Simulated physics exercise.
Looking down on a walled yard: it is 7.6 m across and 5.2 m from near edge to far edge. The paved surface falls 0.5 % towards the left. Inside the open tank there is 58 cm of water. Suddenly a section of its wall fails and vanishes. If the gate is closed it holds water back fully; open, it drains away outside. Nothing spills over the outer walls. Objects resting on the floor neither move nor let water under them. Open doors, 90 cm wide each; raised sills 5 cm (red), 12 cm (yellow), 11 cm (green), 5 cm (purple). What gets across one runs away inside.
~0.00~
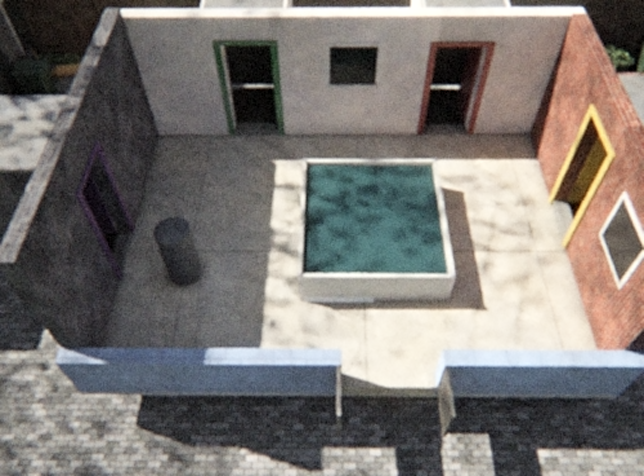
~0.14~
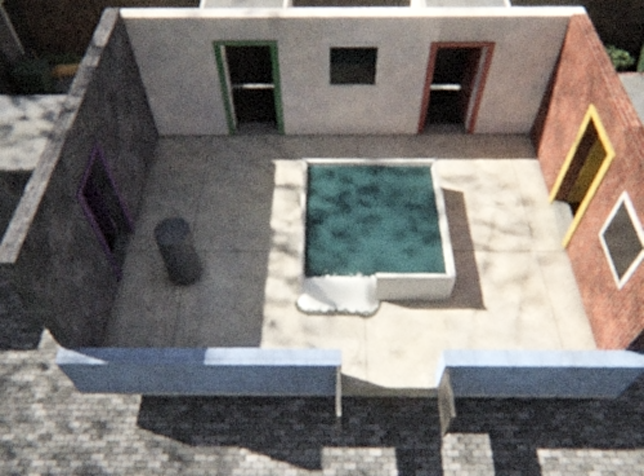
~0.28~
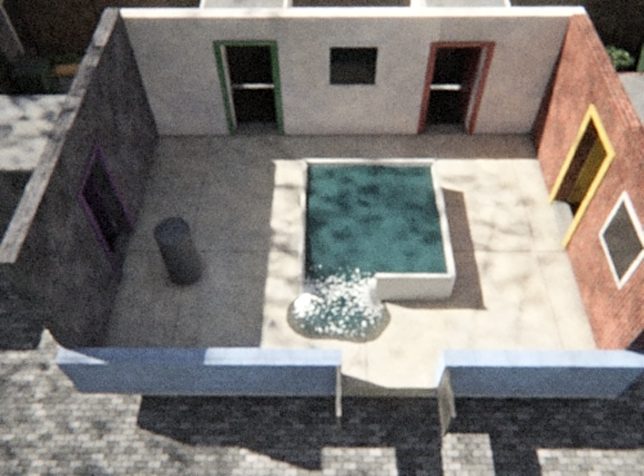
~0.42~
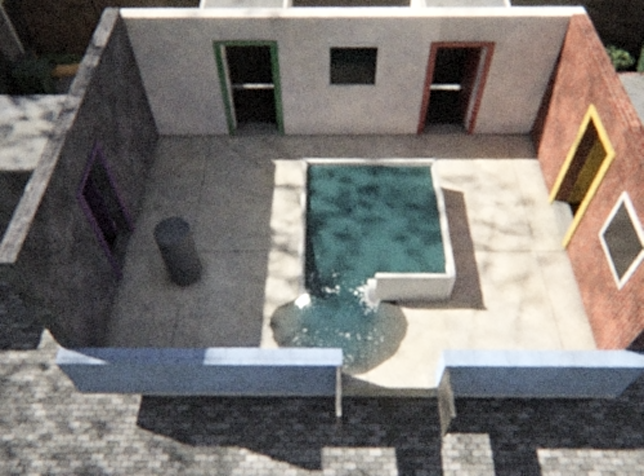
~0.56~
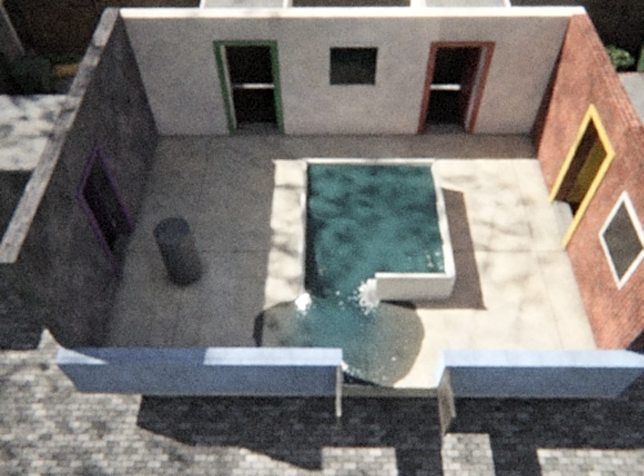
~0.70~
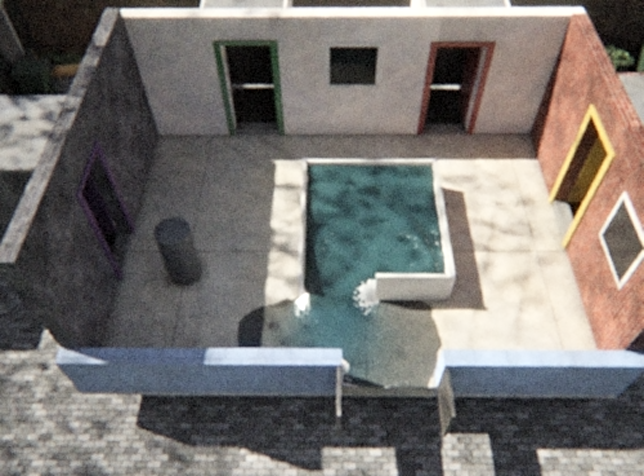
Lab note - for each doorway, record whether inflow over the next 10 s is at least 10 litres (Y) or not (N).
Result: The red door will see an amount within the limit come in, the yellow door will see an amount within the limit come in, the green door will see an amount within the limit come in, the purple door will see too much water come in.
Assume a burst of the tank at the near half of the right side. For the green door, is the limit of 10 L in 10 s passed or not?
Note: Green door, short of the limit.
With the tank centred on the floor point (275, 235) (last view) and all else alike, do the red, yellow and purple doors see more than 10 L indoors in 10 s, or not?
Compared with that limit, red overshoots, yellow falls short and purple overshoots.
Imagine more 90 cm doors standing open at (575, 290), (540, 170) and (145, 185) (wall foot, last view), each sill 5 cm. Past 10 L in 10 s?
So, in the order given, it's shy of the mark, then shy of the mark, then shy of the mark.
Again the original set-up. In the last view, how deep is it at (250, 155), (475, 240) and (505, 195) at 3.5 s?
0, 0 and 0 cm.
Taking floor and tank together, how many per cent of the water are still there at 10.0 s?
64 %.
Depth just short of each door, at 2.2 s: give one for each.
Depths: Red door 0 cm, yellow door 0 cm, green door 0 cm, purple door 0 cm.
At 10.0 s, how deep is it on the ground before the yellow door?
I'd put it at around 0.5 cm deep.
After 1.4 s water covers 10 % of the floor and is deepest (42 cm) near (323, 360); red door not reached, yellow door not reached, green door not reached, purple door not reached.
After 2.2 s water covers 20 % of the floor and is deepest (40 cm) near (323, 371); red door not reached, yellow door not reached, green door not reached, purple door not reached.
After 3.5 s water covers 30 % of the floor and is deepest (28 cm) near (96, 370); red door not reached, yellow door not reached, green door not reached, purple door 12 cm at the sill, 12 L in.
After 6.0 s water covers 50 % of the floor and is deepest (20 cm) near (96, 370); red door not reached, yellow door not reached, green door 9 cm at the sill, 0 L in, purple door 9 cm at the sill, 46 L in.
After 10.0 s water covers 75 % of the floor and is deepest (12 cm) near (96, 370); red door 3 cm at the sill, 0 L in, yellow door not reached, green door 7 cm at the sill, 0 L in, purple door 7 cm at the sill, 73 L in.
